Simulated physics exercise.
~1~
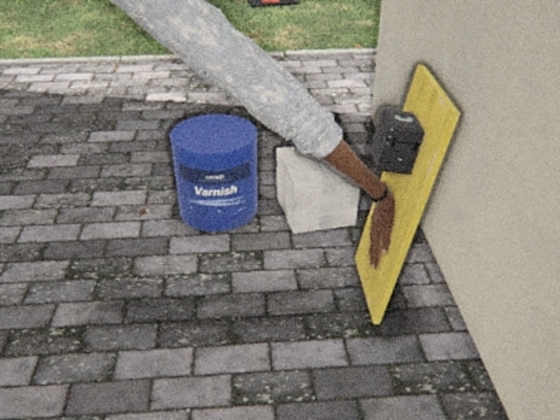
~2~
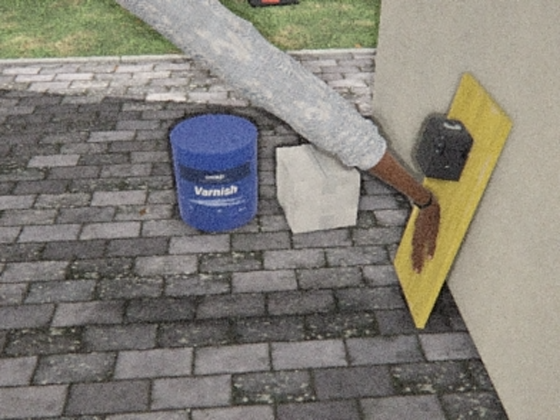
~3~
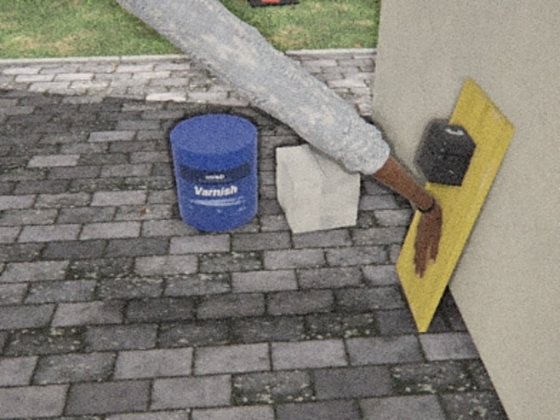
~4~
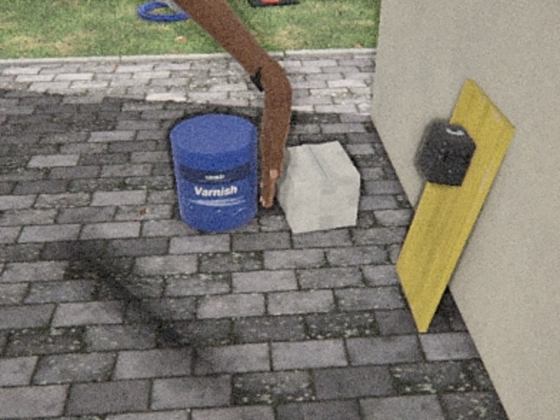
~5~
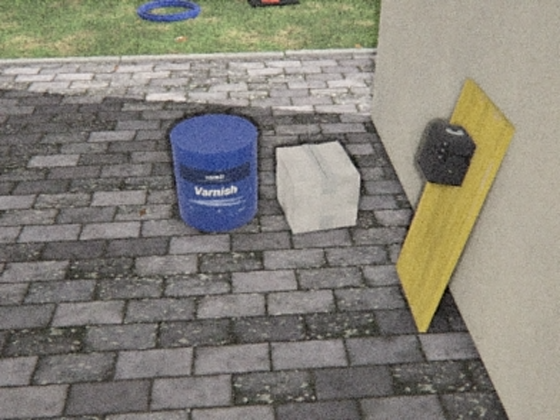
The clip opens on a paved yard where a hand, its arm in a pale grey sleeve, holds a long yellow board that leans against a wall on the right, with a dark block-like object at the board's upper part. A blue pail labelled Varnish and a whitish box stand to the left. The hand shifts the board a little to the right, then settles it very slightly lower. Next the hand lets go and draws back past the pail and box. Finally the arm is gone, and the board stays leaning on the wall, with the pail and box unmoved.
